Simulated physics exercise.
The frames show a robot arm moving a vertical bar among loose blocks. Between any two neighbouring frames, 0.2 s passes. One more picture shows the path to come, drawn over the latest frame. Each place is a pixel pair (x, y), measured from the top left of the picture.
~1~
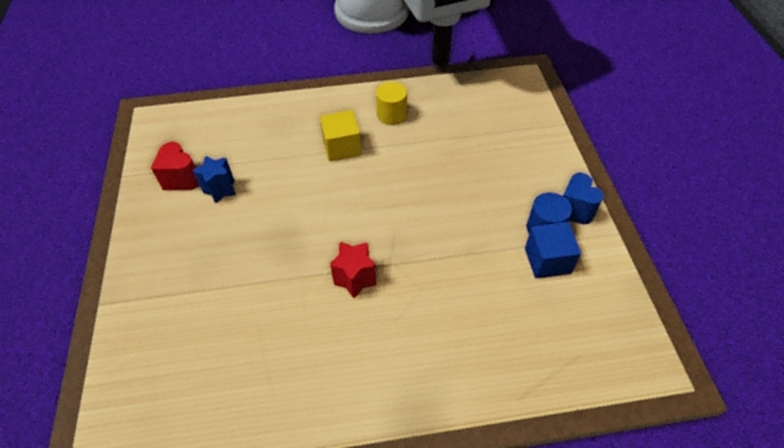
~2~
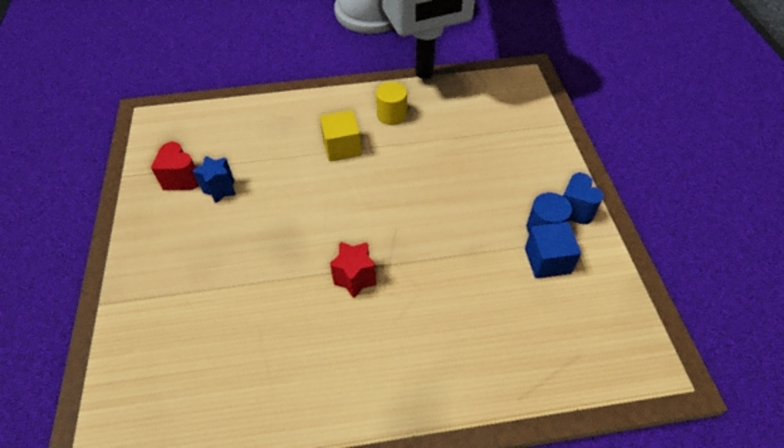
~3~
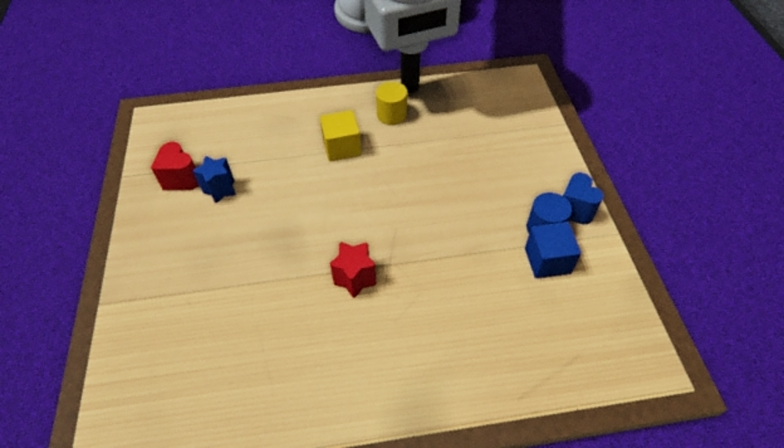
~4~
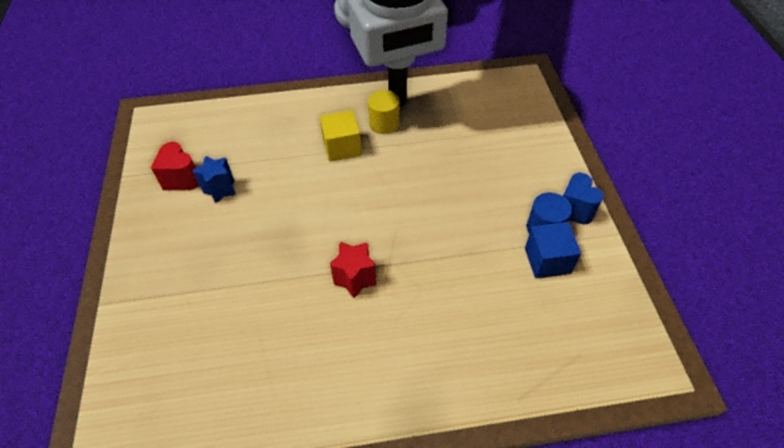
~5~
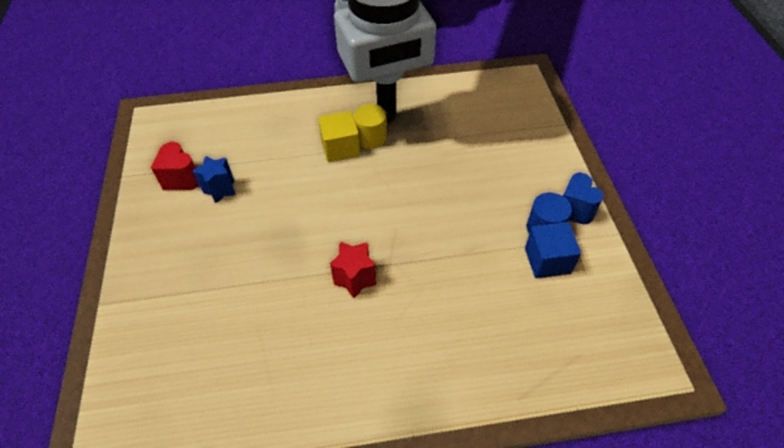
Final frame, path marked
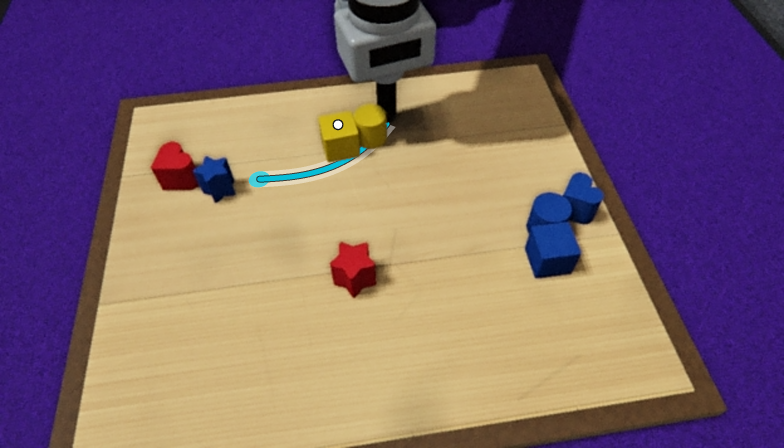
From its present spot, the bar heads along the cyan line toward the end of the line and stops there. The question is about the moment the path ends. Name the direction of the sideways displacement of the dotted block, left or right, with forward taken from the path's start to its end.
It's set to shift right.
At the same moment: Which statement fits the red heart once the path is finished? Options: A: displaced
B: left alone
I'll go with B - left alone.
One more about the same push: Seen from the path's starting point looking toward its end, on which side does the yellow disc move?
Side: Left.
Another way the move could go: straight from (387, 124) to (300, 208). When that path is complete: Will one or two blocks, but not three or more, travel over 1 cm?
Final answer: Yes.
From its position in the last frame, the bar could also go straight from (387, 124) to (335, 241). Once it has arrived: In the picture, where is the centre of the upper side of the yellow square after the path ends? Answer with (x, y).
The middle of the upper face of the yellow square will lie at about (307, 134) in the picture.
The line goes from (387, 124) through (357, 153) and (312, 173) to (259, 179); the dot is on the yellow square.
On the path given first. One third of the way, bar at (356, 147); yellow square at (299, 139), turned 30° clockwise; yellow disc at (333, 144).
Two thirds of the way, bar at (310, 167); yellow square at (285, 139), turned 55° clockwise; yellow disc at (306, 172).
At the end, bar at (257, 173); red heart unmoved; blue star-shaped block unmoved; yellow square at (269, 134), turned 95° clockwise; yellow disc at (305, 172).
